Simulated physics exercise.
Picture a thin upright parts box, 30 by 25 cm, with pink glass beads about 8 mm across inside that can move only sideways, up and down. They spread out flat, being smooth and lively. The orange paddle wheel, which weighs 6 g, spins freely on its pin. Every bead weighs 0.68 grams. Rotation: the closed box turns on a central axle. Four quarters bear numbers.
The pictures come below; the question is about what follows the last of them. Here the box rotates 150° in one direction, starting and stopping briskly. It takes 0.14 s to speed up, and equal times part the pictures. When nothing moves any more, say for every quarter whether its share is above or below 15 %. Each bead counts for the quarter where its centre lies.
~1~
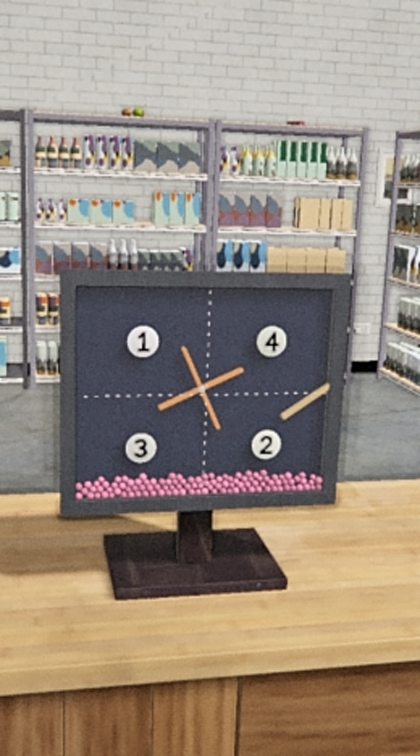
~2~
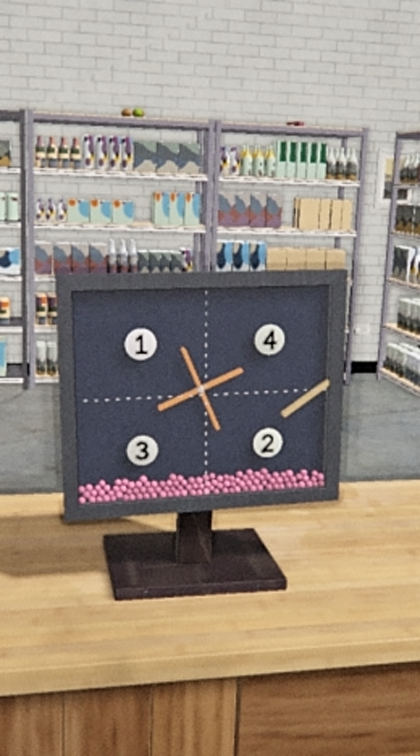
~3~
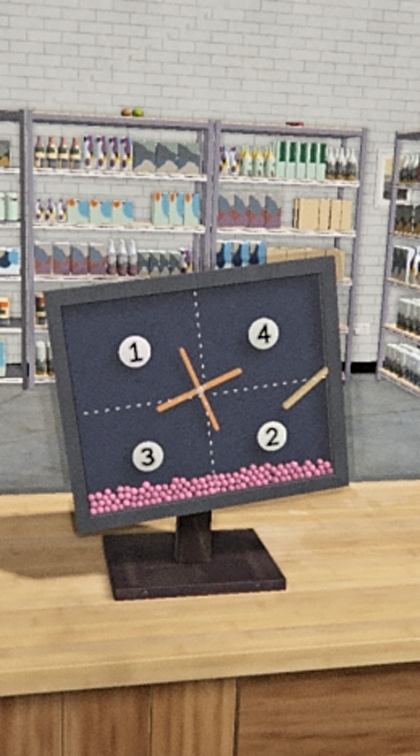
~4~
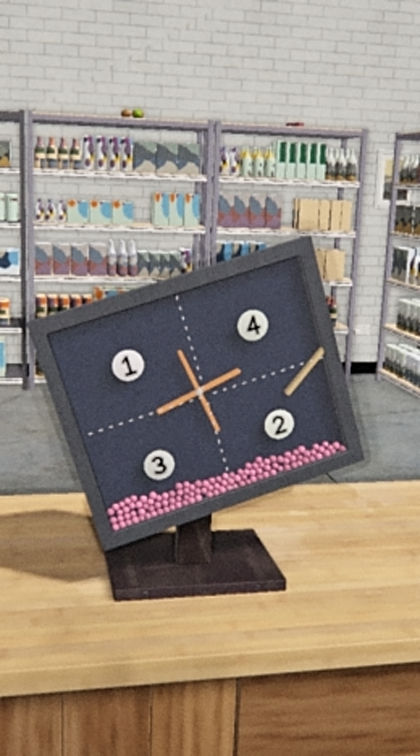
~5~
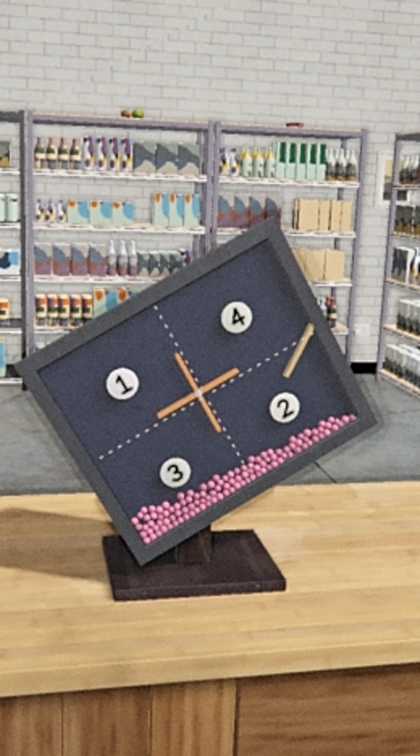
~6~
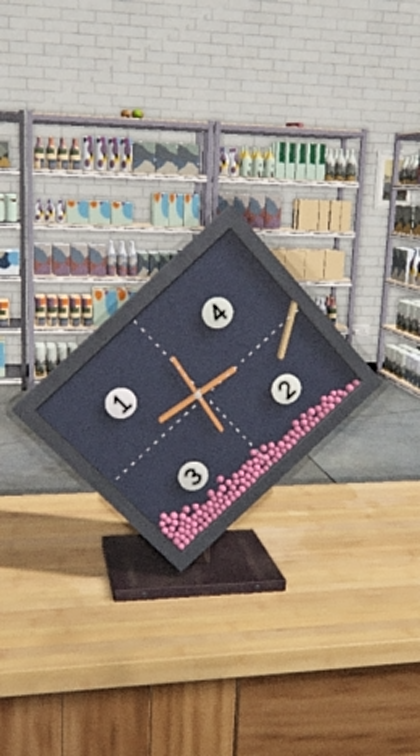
No. 1: Above 15 %, 2: Below 15 %, 3: Below 15 %, 4: Below 15 %.
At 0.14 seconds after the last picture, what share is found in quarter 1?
The share there is around 0 %.
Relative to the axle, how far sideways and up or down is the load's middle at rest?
About 5 cm right and 13 cm below.
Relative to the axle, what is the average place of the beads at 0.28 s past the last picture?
Offset: Approx. 11 cm right, 6 cm below.
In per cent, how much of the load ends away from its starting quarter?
Estimate: Roughly 100 %.
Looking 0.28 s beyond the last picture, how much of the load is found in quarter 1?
20 %.
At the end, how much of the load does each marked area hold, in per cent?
At the end, quarter 1 has 100 percent, quarter 2 has 0 percent, quarter 3 has 0 percent and quarter 4 has 0 percent.
Then, 0.14 s later than the last picture, it stands 88° anticlockwise; the beads' middle is 10 cm right of and 7 cm below the centre; no. 2, 20 %, no. 3, 80 %.
Then, 0.28 s later than the last picture, it stands 132° anticlockwise; the beads' middle is 11 cm right of and 6 cm below the centre; no. 1, 20 %, no. 3, 75 %.
Then, 0.41 s later than the last picture, it stands 150° anticlockwise; the beads' middle is 9 cm right of and 9 cm below the centre; no. 1, 65 %, no. 3, 35 %.
At rest 2.1 s after the last picture, it stands 150° anticlockwise; no. 1, 100 %, no. 2, 0 %, no. 3, 0 %, no. 4, 0 %.
